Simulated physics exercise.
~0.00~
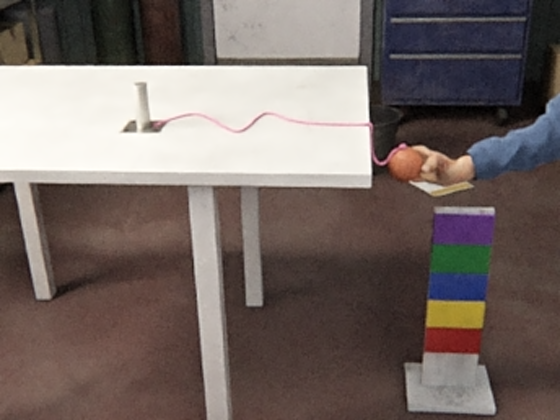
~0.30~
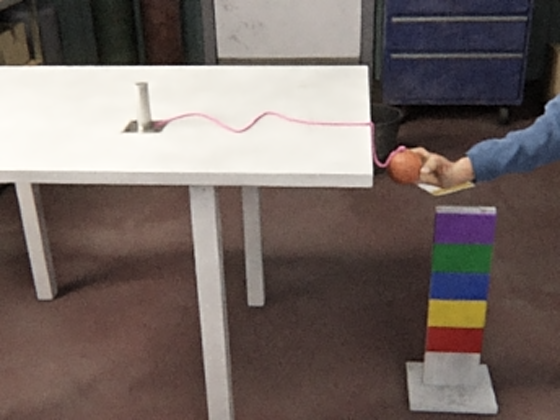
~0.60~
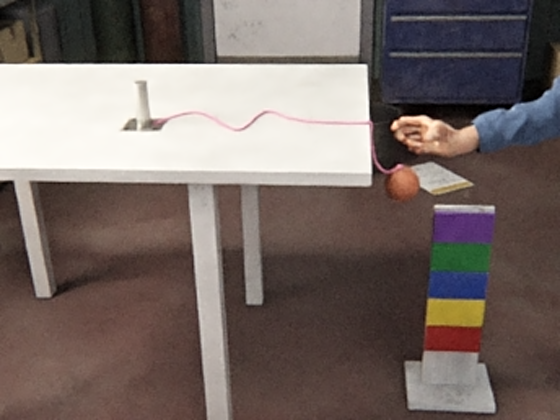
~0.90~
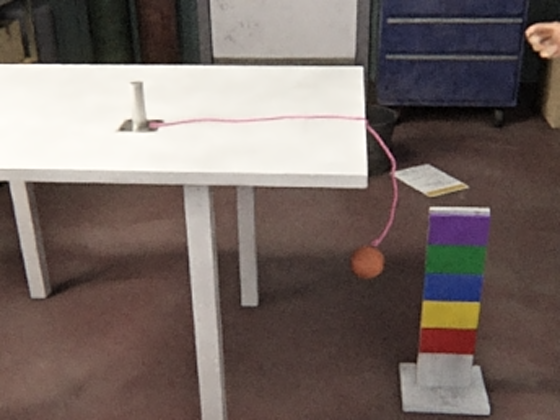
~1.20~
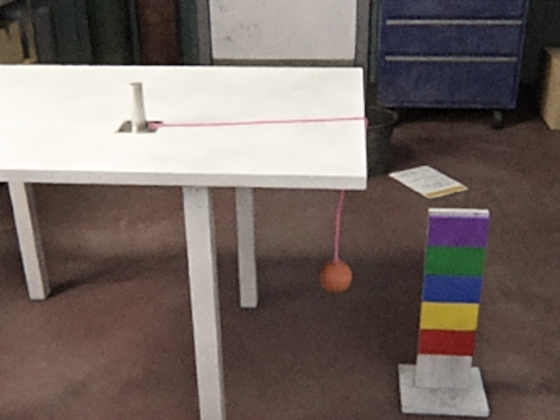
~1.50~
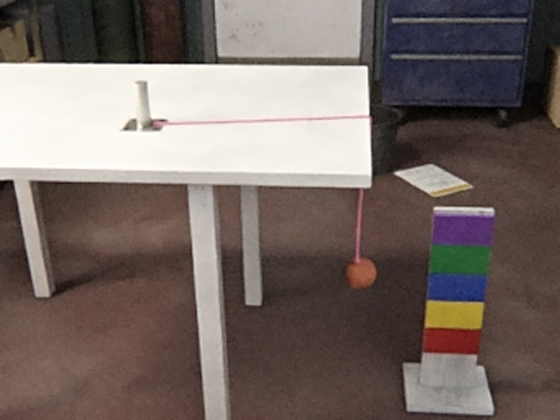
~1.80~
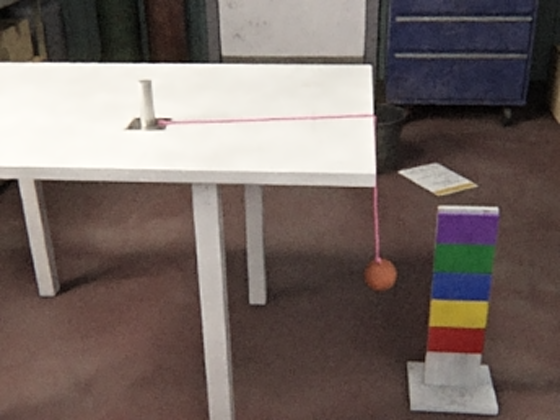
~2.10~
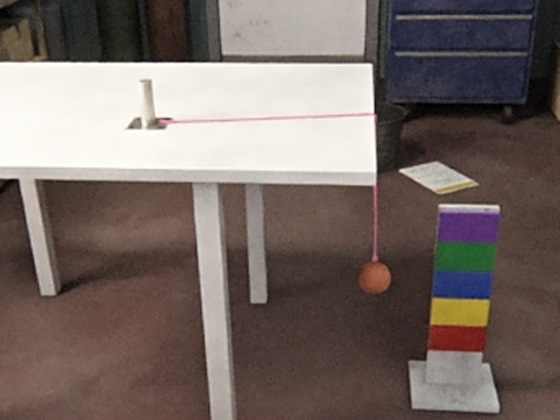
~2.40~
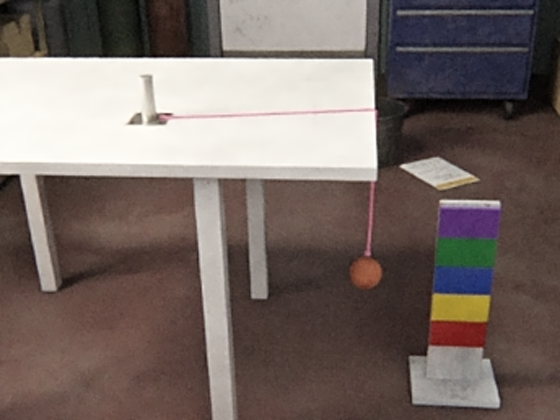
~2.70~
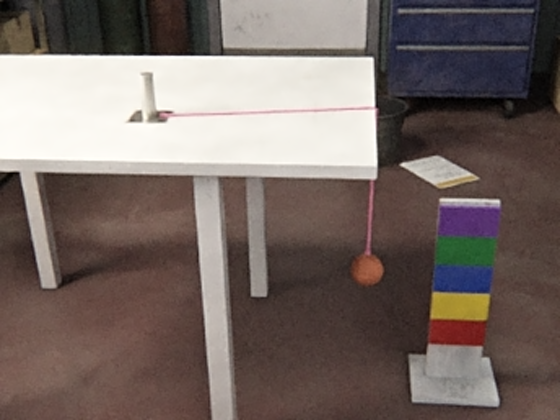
In a workshop, a hand held an orange ball on a pink string off the end of a white table, then let go and drew away; the ball dropped, swung a little, and ended up hanging level with the blue band on the striped stand.
